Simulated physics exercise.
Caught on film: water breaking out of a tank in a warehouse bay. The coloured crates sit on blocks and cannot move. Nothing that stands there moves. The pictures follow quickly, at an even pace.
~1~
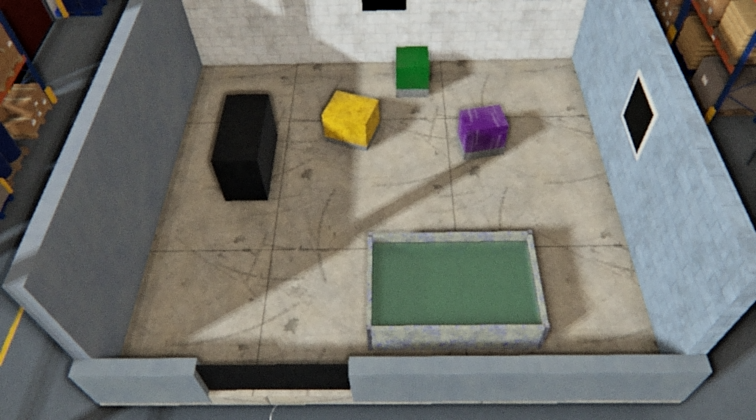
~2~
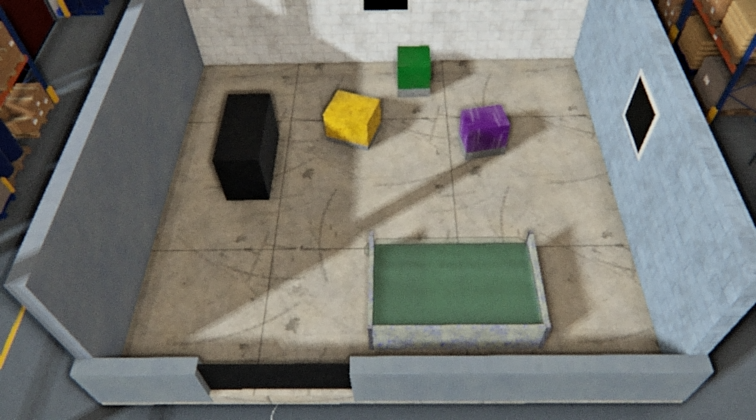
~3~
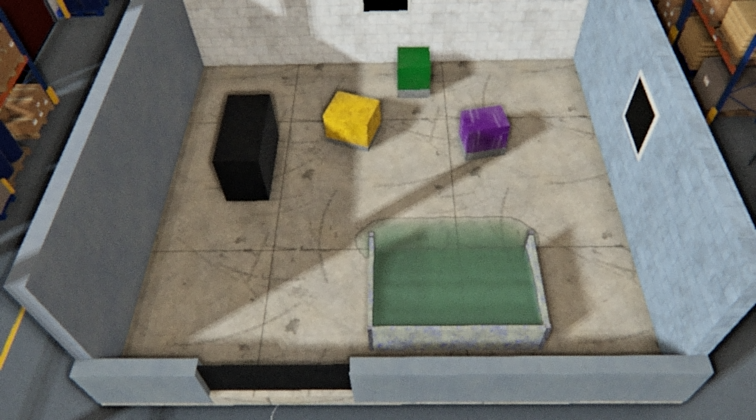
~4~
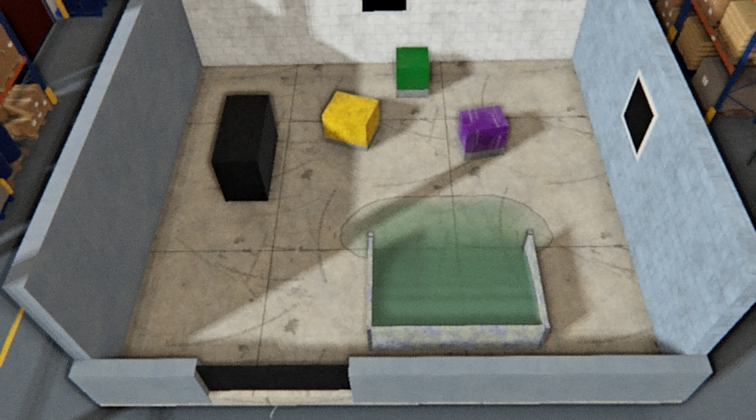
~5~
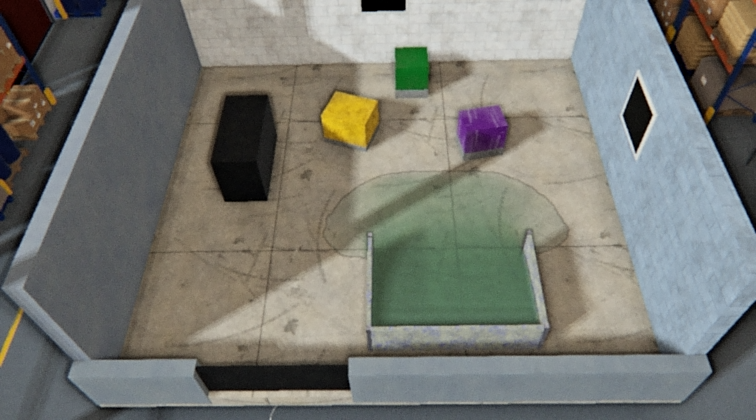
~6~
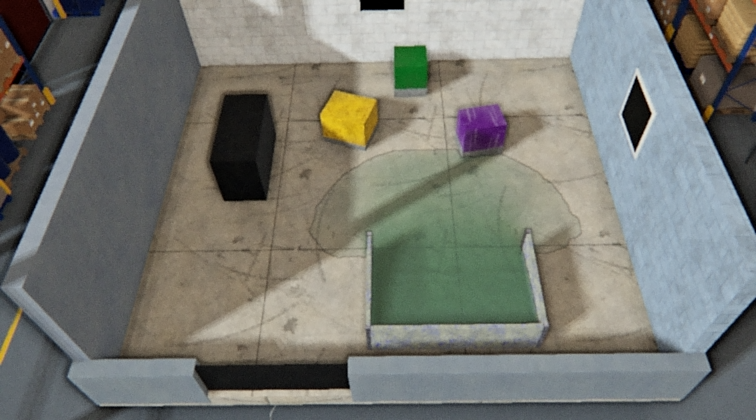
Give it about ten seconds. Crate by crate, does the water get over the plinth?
One by one: The green crate is soaked; the yellow crate is soaked; the purple crate is soaked.
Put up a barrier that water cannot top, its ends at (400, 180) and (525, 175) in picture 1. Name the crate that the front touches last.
That is the purple one.
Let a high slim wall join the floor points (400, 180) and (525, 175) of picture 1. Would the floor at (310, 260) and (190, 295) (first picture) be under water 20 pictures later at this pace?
In that order: Under water, clear.
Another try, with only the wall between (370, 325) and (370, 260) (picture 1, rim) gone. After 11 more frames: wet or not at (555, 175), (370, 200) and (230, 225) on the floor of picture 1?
In that order: Dry, no water, covered.
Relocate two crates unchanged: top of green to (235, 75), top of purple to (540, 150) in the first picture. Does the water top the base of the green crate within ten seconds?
Then: Green crate stays dry.
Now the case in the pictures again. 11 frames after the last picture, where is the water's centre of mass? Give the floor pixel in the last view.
Close to (441, 185).
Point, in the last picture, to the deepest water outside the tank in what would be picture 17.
Near (398, 99).
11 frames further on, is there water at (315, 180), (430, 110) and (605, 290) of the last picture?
In turn: Wet, covered, clear.
A moment on, water covers 30 % of the floor; the green crate water round its plinth, the yellow crate water round its plinth, the purple crate water round its plinth.
Next, water covers 40 % of the floor; the green crate water round its plinth, the yellow crate water round its plinth, the purple crate water round its plinth.
Then, water covers 55 % of the floor; the green crate water round its plinth, the yellow crate water round its plinth, the purple crate water round its plinth.
Later, water covers 75 % of the floor; the green crate water round its plinth, the yellow crate water round its plinth, the purple crate water round its plinth.
In the end, water covers 100 % of the floor; the green crate was topped, the yellow crate was topped, the purple crate was topped.
